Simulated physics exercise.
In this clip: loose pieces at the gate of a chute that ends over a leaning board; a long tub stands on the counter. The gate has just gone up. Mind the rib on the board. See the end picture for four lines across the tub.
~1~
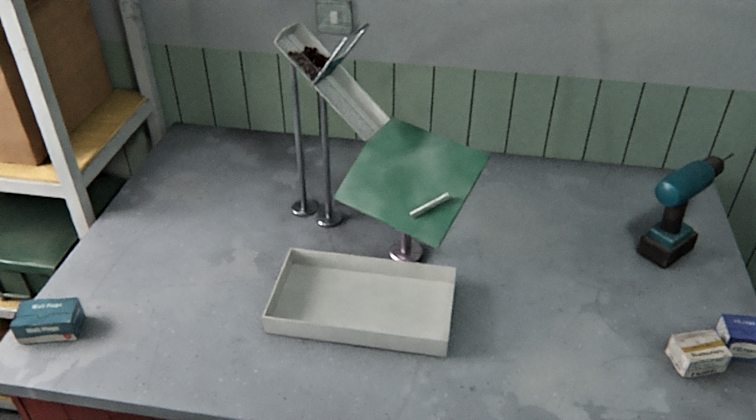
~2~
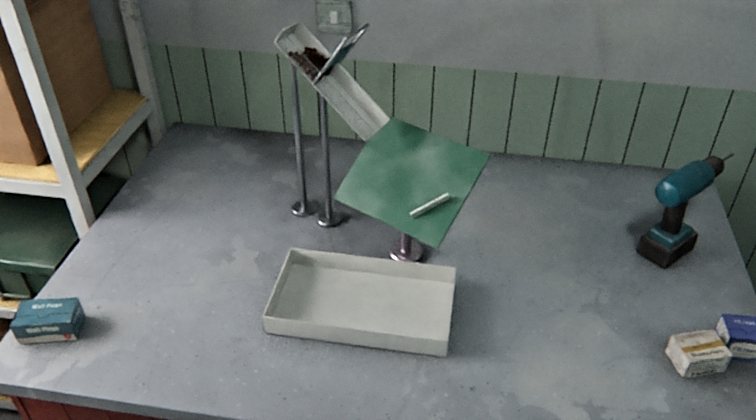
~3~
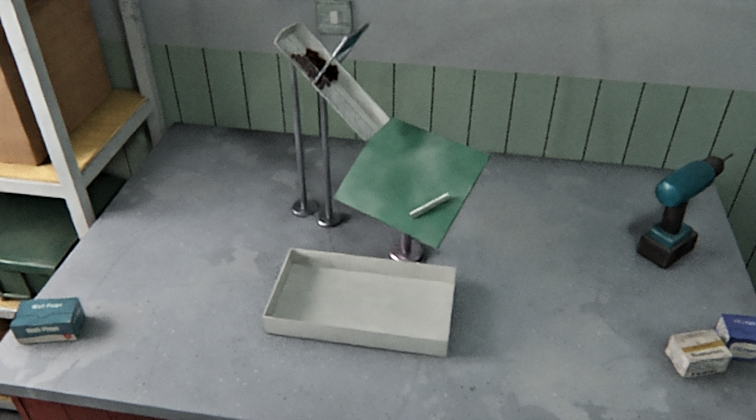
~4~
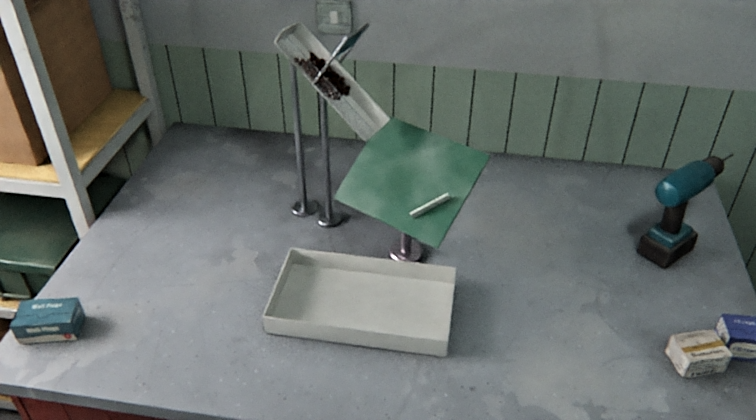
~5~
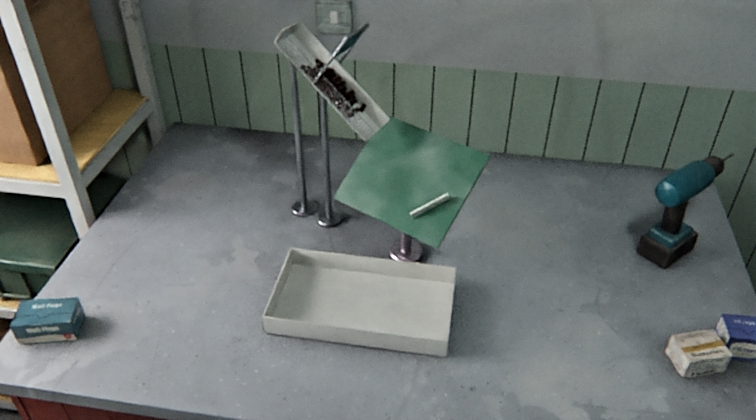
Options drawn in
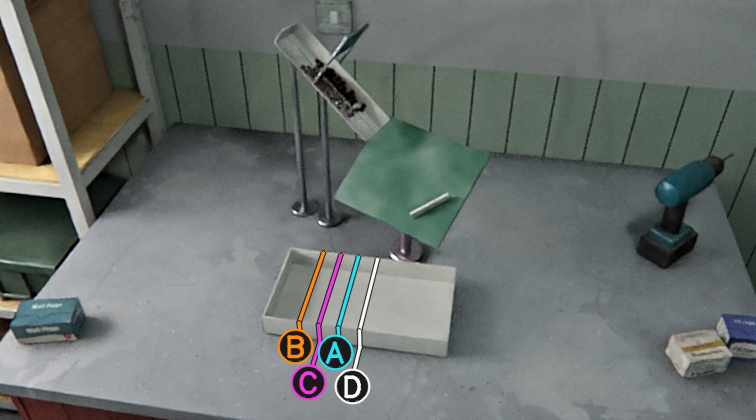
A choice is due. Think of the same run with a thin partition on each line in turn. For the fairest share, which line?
Line D.
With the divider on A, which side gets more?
More lands on the right.
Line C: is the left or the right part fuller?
More lands on the right.
On the marked copy, line A crosses the front rim at (338, 326); line B crosses the front rim at (299, 321); line C crosses the front rim at (318, 324); line D crosses the front rim at (359, 329).
With A, of what is caught, about a quarter on the left of the divider, most on the right.
With B, of what is caught, a small part on the left of the divider, most on the right.
With C, of what is caught, a small part on the left of the divider, most on the right.
With D, of what is caught, about half on the left of the divider, about half on the right.
